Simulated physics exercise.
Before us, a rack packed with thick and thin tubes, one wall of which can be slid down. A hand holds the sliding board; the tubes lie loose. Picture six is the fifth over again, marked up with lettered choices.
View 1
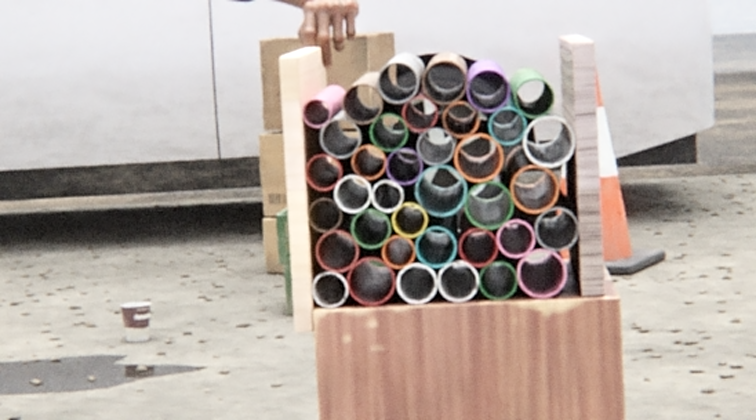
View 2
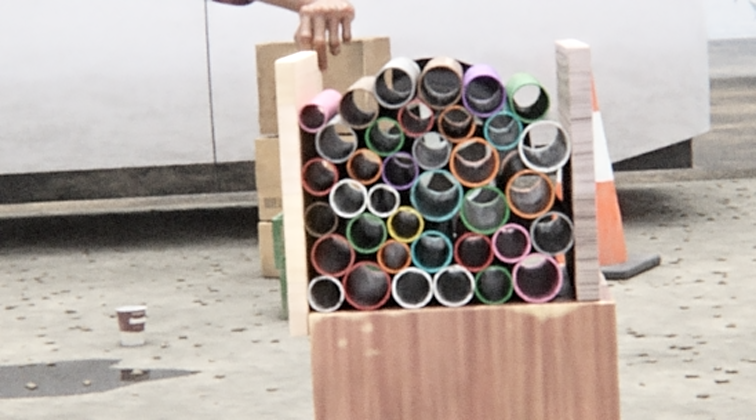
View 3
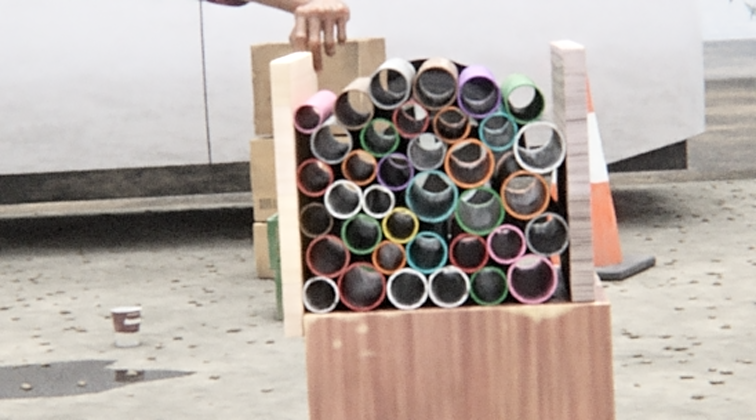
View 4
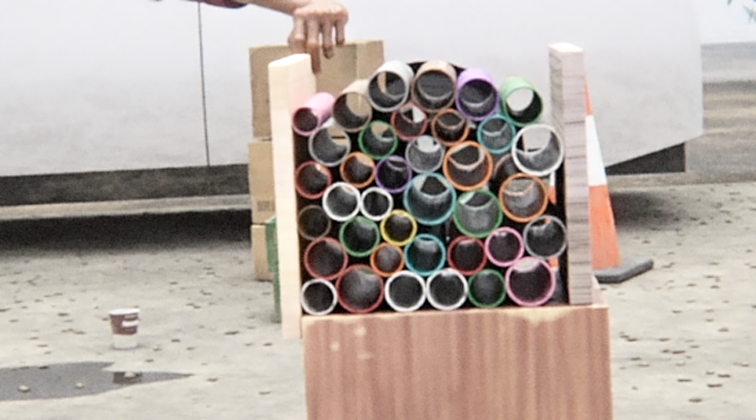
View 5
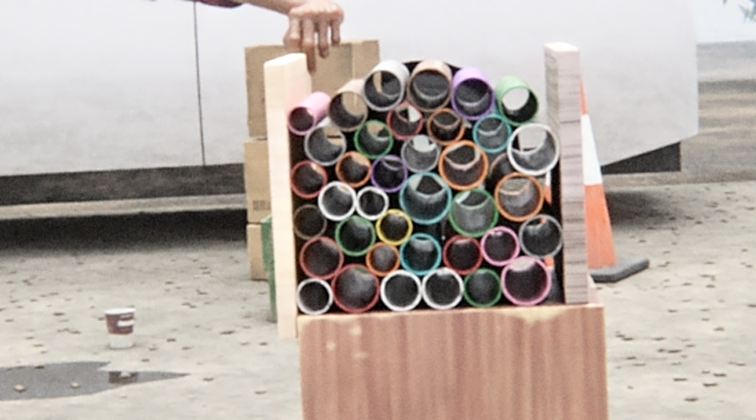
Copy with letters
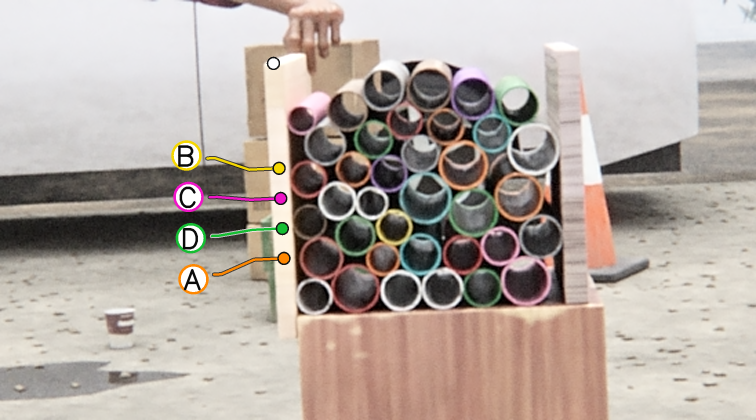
On pavement beside a pale vehicle, a hand stays on a rack of colourful tubes.
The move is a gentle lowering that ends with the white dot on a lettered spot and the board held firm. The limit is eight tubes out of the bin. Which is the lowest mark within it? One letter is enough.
Lower it to D and no more.
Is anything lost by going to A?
Yes, at A.
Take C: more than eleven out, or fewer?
At C, fewer than eleven.
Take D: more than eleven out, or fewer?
It loses fewer than eleven.
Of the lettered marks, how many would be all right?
The number is three.
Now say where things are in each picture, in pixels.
The first frame shows an orange tube (369, 162); a red tube (420, 114); a brown tube (444, 82).
The second frame shows a brown tube (440, 86); side board (307, 182).
The third frame shows a white tube (321, 295); a pink tube (533, 279).
The fourth frame shows a pink tube (504, 247); an orange tube (523, 198).
The fifth frame shows a purple tube (389, 174); an orange tube (353, 169); a red tube (405, 121).
On the copy, A at (284, 259); B at (279, 168); C at (281, 198); D at (282, 229); the white dot at (273, 64).
On D. First, top of the board (288, 137).
Then, top of the board (292, 220).
Finally, top of the board (293, 228), about five out over the board.
By contrast, A nine out over the board; B none out over the board; C one out over the board.
